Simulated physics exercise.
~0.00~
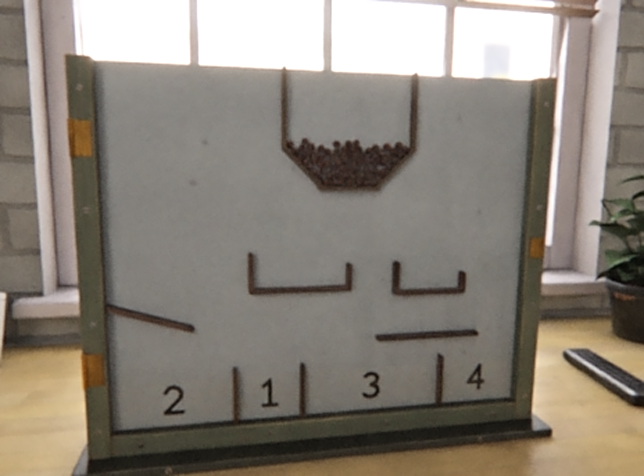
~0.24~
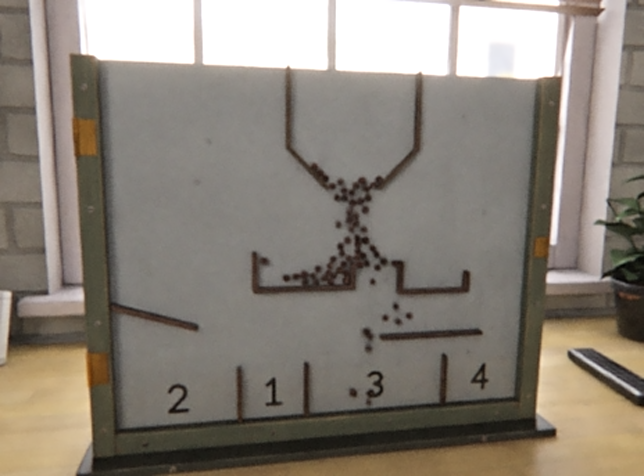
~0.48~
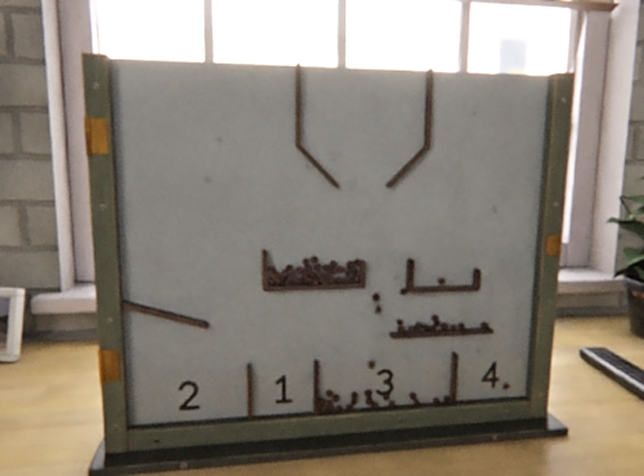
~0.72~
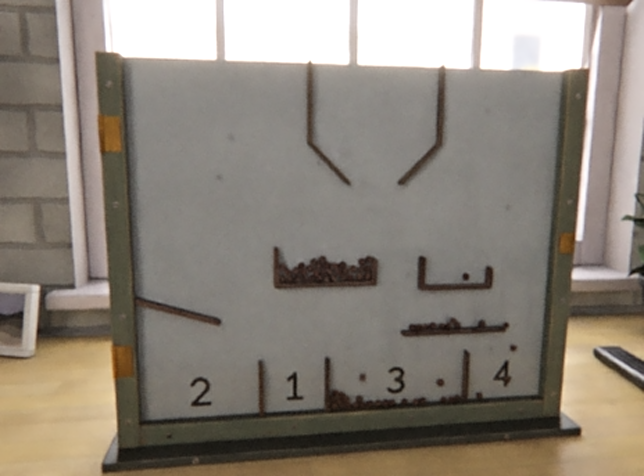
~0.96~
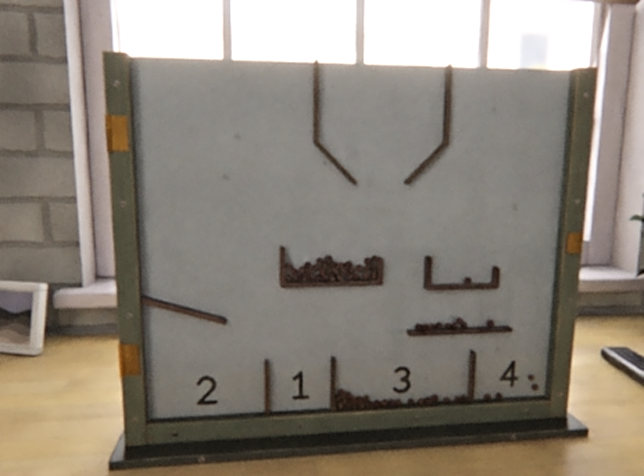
On a wooden tabletop before a bright window, a flat upright case with a green frame holds a heap of small dark beads in a hopper above ledges and four numbered bins. The hopper's bottom opens and the beads pour down in a narrow stream, many piling into the left tray. Others slip through the gap between the trays, some landing on the slanting-free ledge below and some dropping into bin three. The hopper empties as the view drifts slightly left, and a few stragglers bounce toward bin four. Finally, most beads rest on the ledges, bin three holds a low layer, bin four only a few, and bins one and two stay empty.
